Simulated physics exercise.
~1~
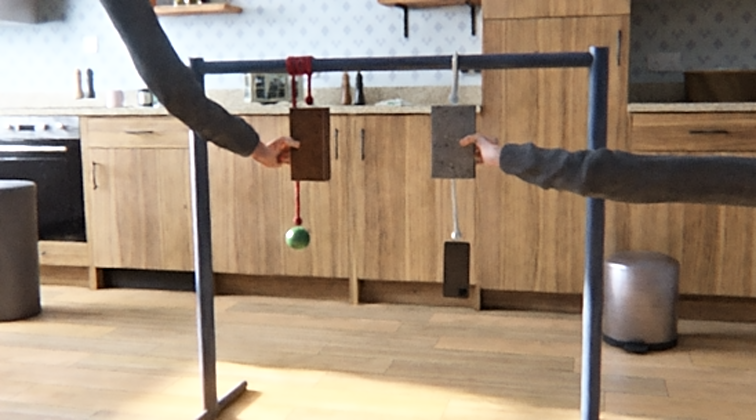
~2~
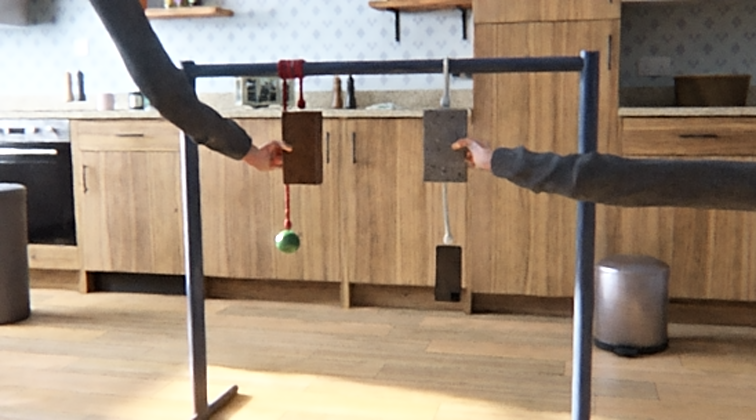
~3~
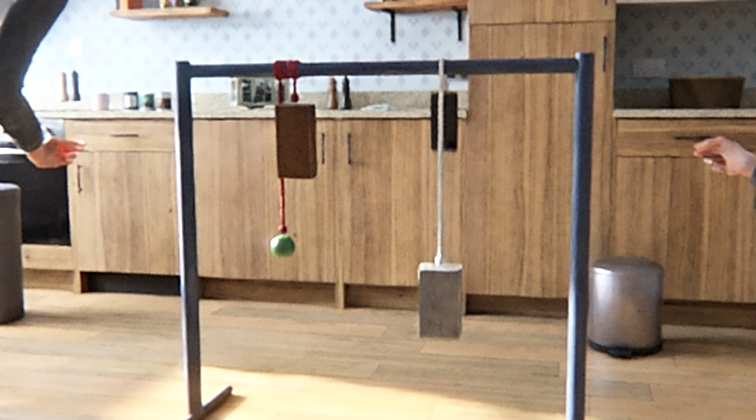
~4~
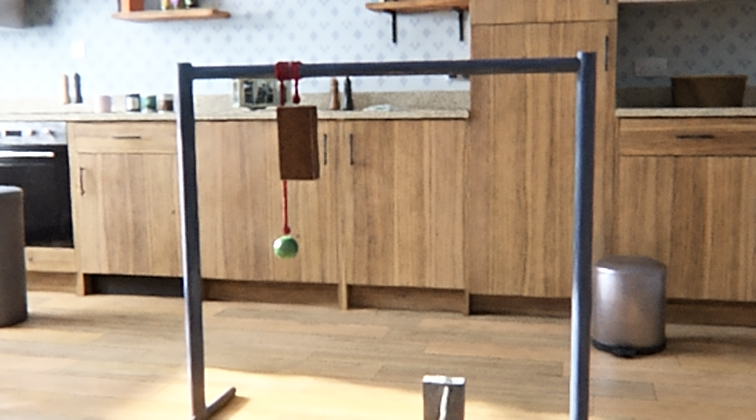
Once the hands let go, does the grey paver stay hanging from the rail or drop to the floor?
The grey paver drops to the floor, pulling its pale rope through, while the brown brick stays hanging.
